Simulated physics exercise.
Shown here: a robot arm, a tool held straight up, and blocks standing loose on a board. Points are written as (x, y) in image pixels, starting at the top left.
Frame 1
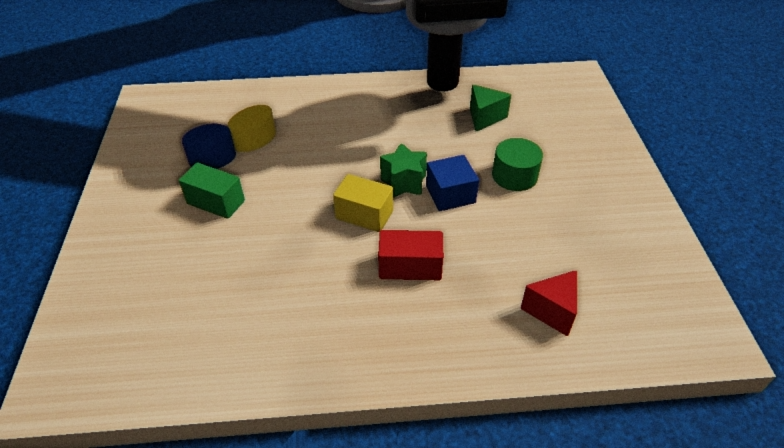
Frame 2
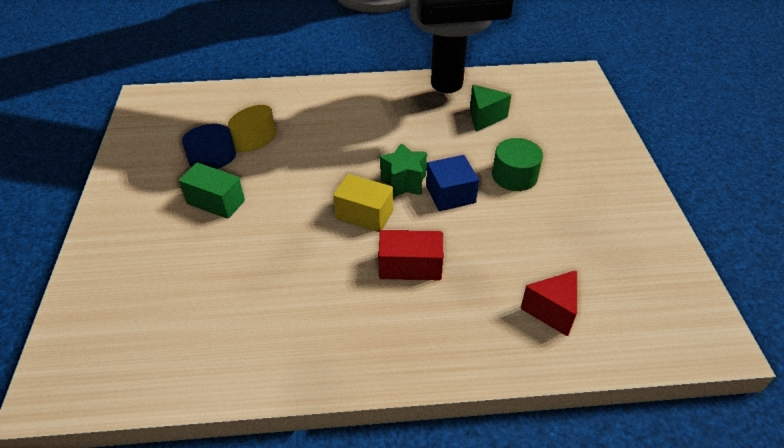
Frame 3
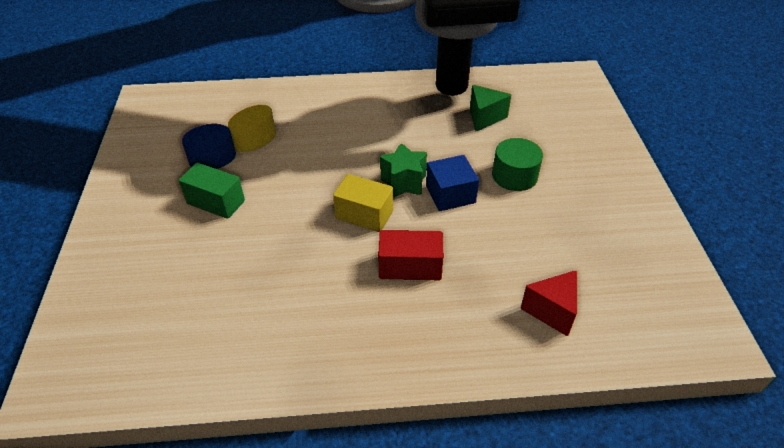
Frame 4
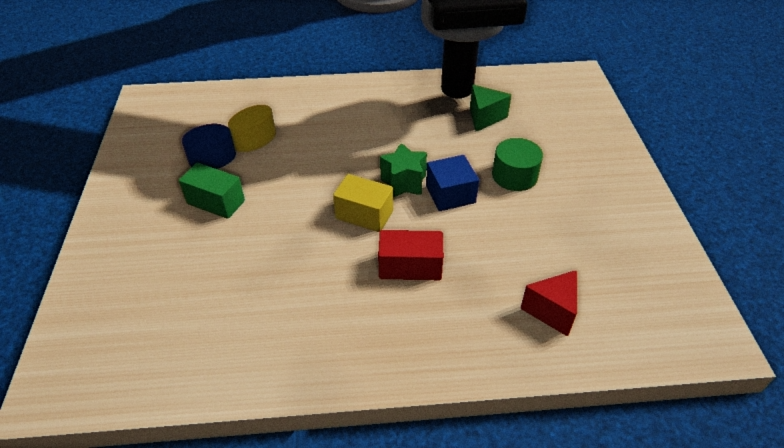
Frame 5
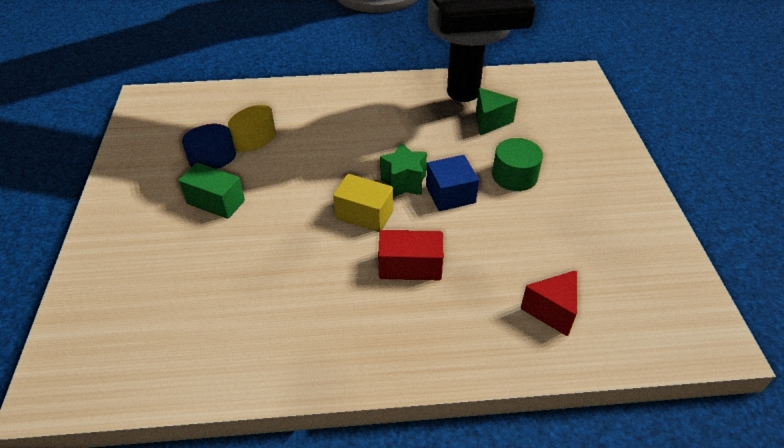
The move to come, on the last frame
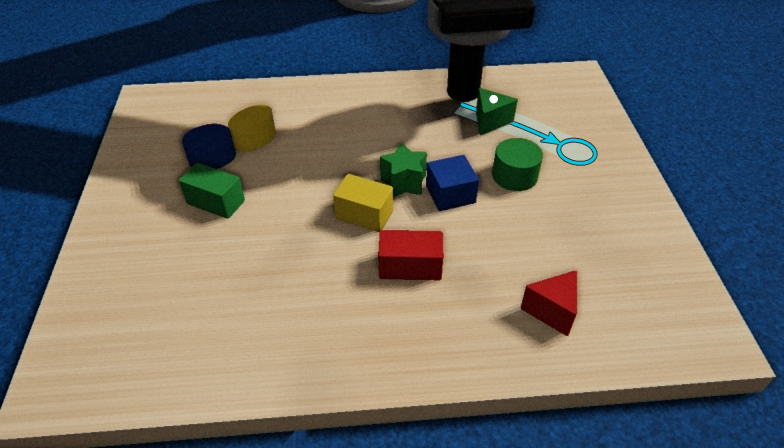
The robot arm's black tool moves slightly right and nudges the green triangle a little.
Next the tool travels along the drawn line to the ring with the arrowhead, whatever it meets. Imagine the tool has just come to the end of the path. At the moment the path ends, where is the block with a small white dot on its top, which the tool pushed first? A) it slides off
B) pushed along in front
I choose A.
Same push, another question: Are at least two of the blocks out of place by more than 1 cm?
Short answer: No.
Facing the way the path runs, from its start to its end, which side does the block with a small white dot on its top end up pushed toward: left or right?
Sideways shift: Right.
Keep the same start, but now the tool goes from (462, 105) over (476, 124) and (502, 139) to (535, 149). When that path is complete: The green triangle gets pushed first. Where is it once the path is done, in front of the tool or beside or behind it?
The green triangle stays in front.
Drawn move, from (462, 105) via (519, 125), ending at (577, 152); the dot is on the green triangle.
What follows on the original path. One third of the way, tool at (503, 108); green triangle at (520, 113), turned 70° clockwise.
Two thirds of the way, tool at (541, 123); green triangle at (543, 130), turned 105° clockwise.
At the end, tool at (580, 141); green triangle at (557, 139), turned 130° clockwise; green round block still.
